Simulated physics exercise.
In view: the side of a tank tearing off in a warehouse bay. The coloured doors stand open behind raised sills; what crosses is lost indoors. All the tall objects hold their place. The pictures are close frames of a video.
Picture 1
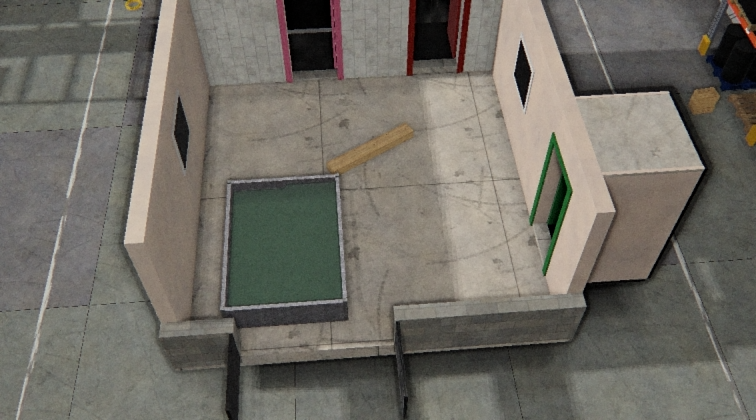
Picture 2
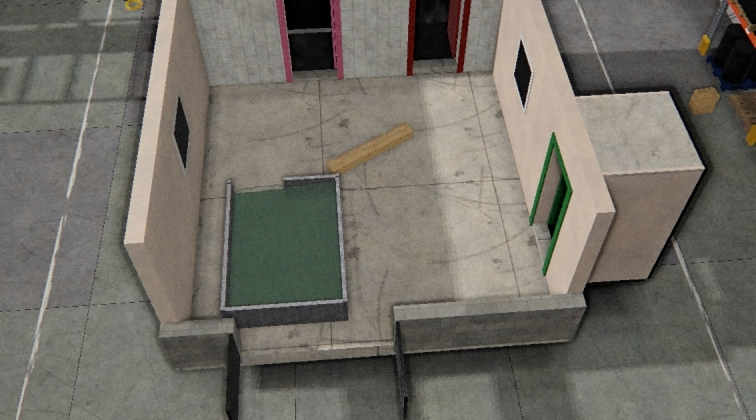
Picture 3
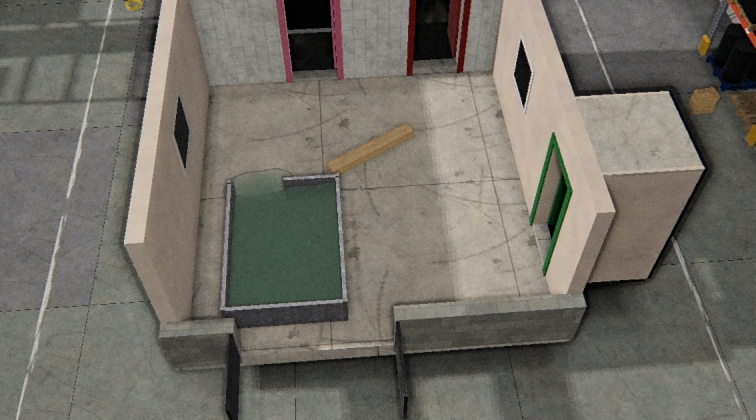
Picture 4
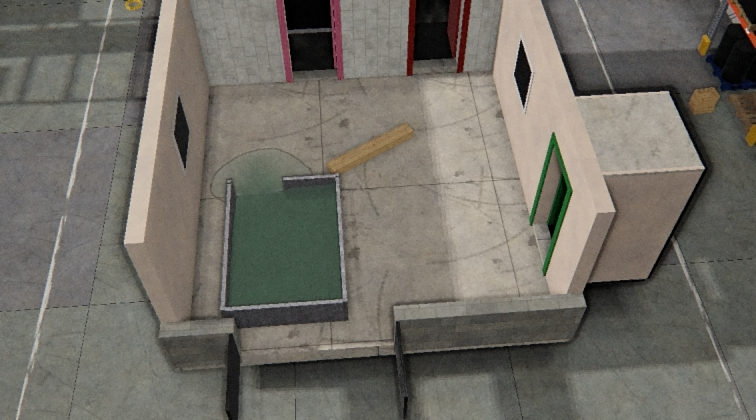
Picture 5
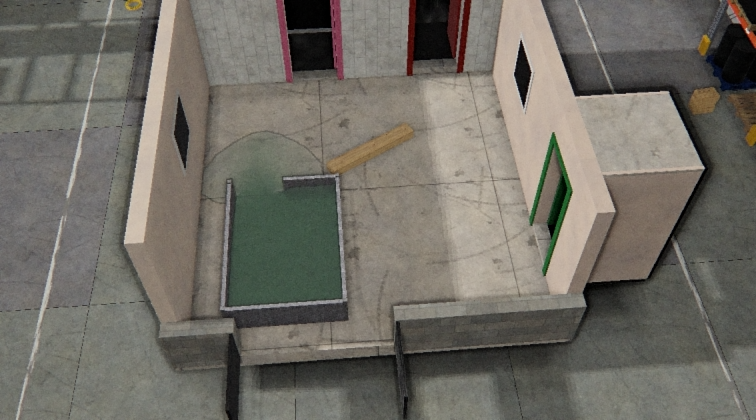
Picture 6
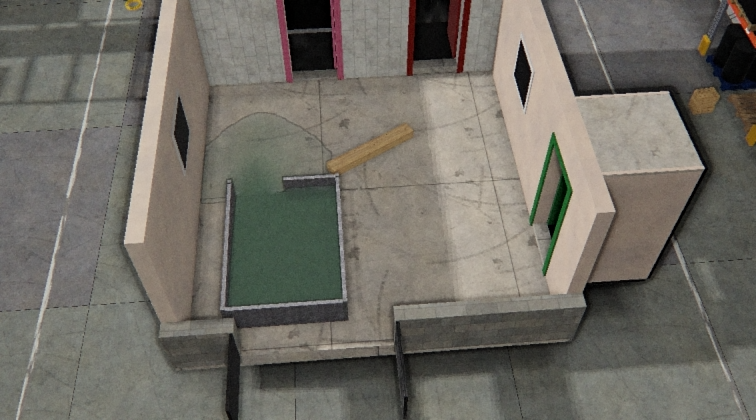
A dark-rimmed tank of still green water sits on the left of a pale, stained concrete floor, seen from a fixed camera high above a walled enclosure in a warehouse. A wooden beam lies behind it, with pink and red doorways at the back and a green one on the right. The tank's far side opens at its left part, and thin greenish water spreads backward across the floor in a widening fan.
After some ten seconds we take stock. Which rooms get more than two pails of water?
One by one: The pink door takes more than that; the green door stays under that; the red door stays under that.
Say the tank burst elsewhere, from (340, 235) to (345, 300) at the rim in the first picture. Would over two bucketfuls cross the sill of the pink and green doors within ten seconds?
The pink one lets less in; the green one floods.
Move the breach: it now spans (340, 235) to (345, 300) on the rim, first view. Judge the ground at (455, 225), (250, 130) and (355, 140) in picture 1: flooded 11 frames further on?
As listed: Awash, clear, dry.
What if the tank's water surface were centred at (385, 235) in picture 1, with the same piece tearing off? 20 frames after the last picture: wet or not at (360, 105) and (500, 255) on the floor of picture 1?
In that order: Awash, clear.
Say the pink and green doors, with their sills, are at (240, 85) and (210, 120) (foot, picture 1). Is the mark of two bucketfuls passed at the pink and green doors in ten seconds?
Then: Pink door passes that mark, green door takes more.
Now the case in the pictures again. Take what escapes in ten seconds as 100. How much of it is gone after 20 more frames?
I make it 45 per cent.
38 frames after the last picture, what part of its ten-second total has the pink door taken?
Some 70 per cent.
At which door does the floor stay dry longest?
The green door.
A moment on, water covers 20 % of the floor; the pink door not reached, the green door not reached, the red door not reached.
Next, water covers 25 % of the floor; the pink door under two buckets in, the green door not reached, the red door not reached.
Then, water covers 30 % of the floor; the pink door over two buckets in, the green door not reached, the red door wet at the sill, nothing in.
Later, water covers 50 % of the floor; the pink door far over two buckets in, the green door not reached, the red door wet at the sill, nothing in.
In the end, water covers 90 % of the floor; the pink door far over two buckets in, the green door wet at the sill, nothing in, the red door wet at the sill, nothing in.
